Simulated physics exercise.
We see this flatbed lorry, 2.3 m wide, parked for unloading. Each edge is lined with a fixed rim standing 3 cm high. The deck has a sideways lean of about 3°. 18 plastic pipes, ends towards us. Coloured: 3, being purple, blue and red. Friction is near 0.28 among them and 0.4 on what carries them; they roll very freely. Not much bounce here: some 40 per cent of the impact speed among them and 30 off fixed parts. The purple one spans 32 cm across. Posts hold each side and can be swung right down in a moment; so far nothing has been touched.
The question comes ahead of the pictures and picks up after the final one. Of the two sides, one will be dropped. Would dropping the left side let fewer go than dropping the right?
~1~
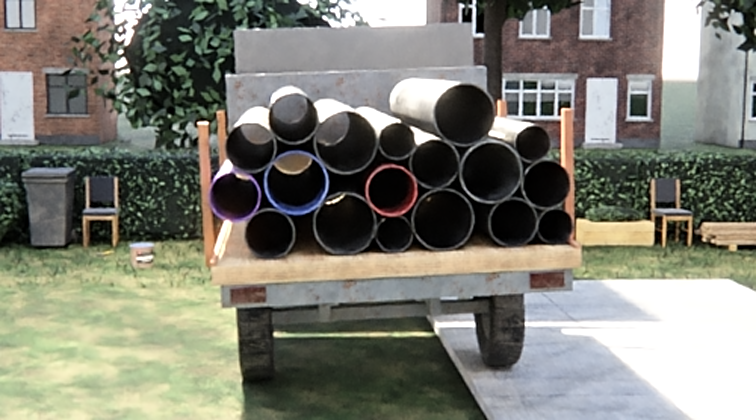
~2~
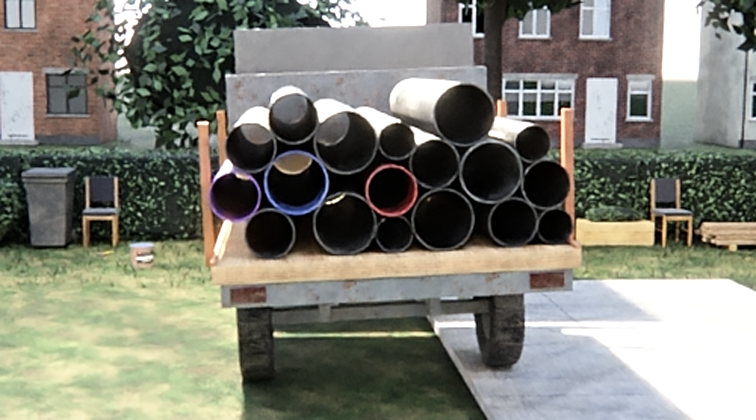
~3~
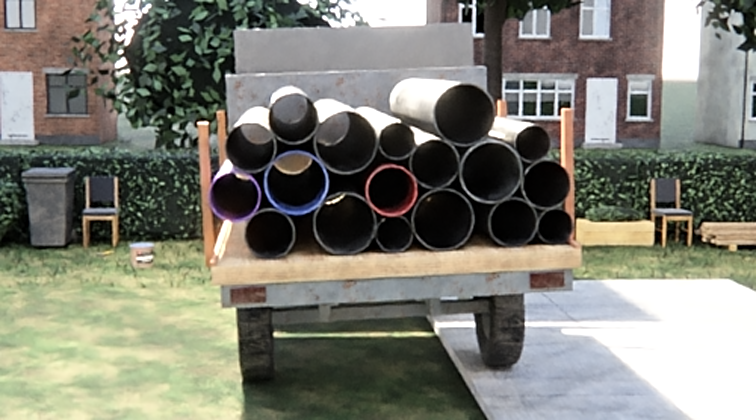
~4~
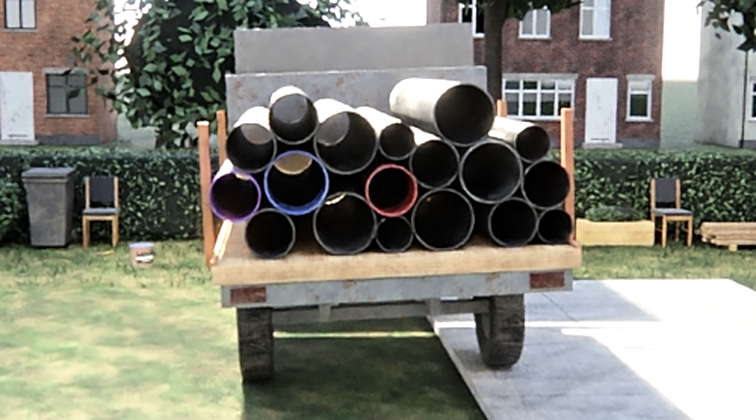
No, the right one lets fewer go.
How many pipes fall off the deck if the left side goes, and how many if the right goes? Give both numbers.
Left case: 10. Right case: 0.
With the left side gone, after 1.7 s, purple is down on the left; blue is on the deck, 15 cm from the left edge, rolling left; red is up on others, 85 cm from the left edge, rolling left; 4 off so far.
With the left side gone, finally, purple is down on the left; blue is on the ground to the left; red is on the ground to the left; 10 off so far.
With the right side gone, after 0.6 s, purple is up on others, 15 cm from the left edge; blue is up on others, 55 cm from the left edge; red is up on others, 115 cm from the left edge; 0 off so far.
With the right side gone, finally, purple is up on others, 15 cm from the left edge; blue is up on others, 55 cm from the left edge; red is up on others, 115 cm from the left edge; 0 off so far.
